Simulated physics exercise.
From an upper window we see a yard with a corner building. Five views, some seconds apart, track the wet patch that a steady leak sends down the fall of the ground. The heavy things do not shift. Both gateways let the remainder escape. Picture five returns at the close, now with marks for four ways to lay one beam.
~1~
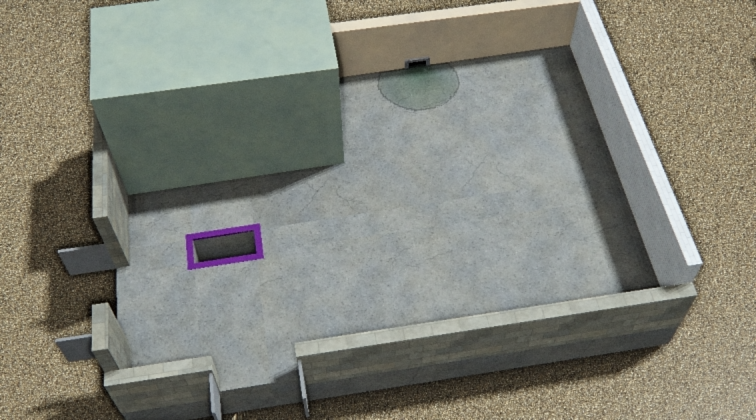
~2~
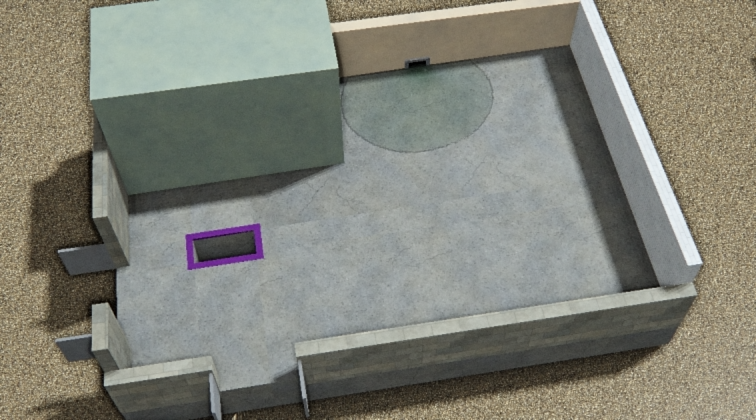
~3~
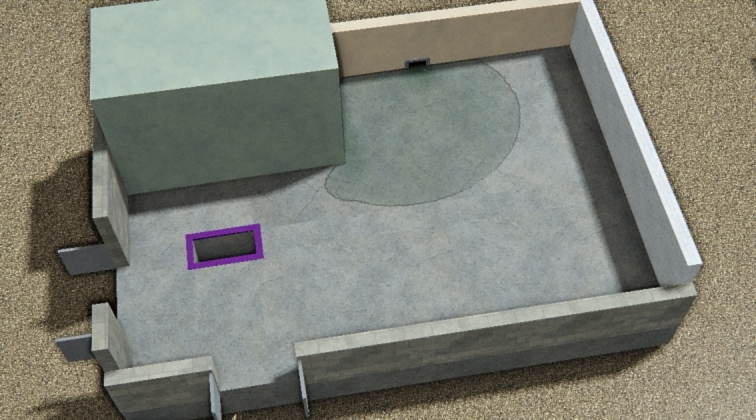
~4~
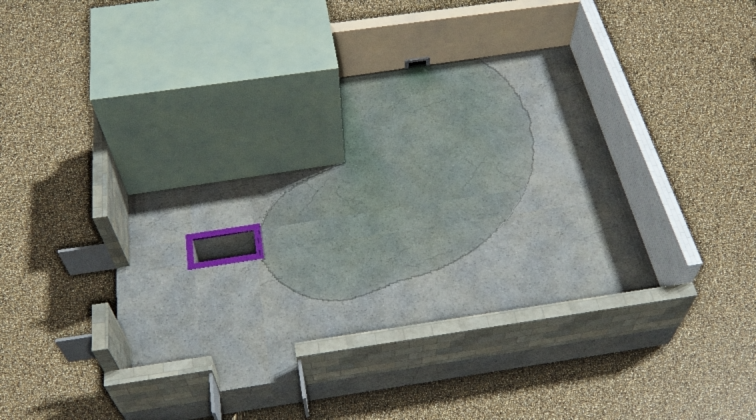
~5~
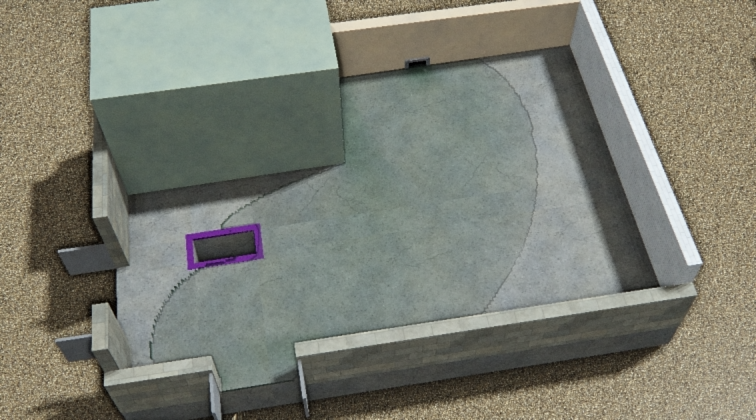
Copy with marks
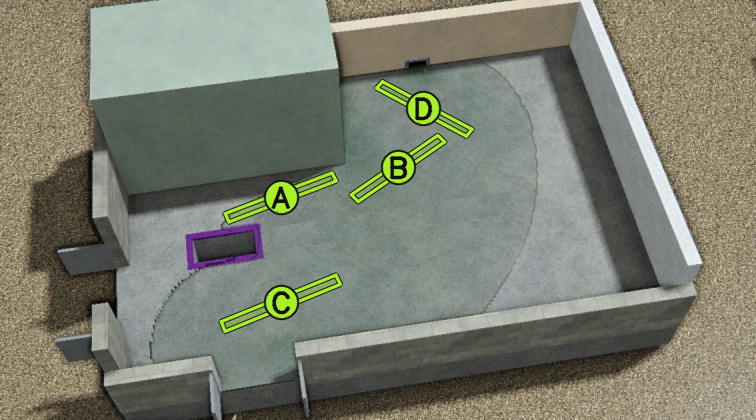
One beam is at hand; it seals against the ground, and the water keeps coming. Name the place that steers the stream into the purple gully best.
Choose B.
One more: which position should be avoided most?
Here it is position D.
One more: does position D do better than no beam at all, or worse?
It is worse.
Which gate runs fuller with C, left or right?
More leaves on the left.
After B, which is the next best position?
Here it is position C.
In lime, A from (227, 217) to (334, 176); B from (354, 198) to (441, 138); C from (223, 326) to (338, 279); D from (379, 84) to (469, 132).
For position A, about 6 % of the stream goes into the purple gully, about 94 % out by the gates.
For position B, about 27 % of the stream goes into the purple gully, about 73 % out by the gates.
For position C, about 10 % of the stream goes into the purple gully, about 90 % out by the gates.
For position D, about 3 % of the stream goes into the purple gully, about 97 % out by the gates.
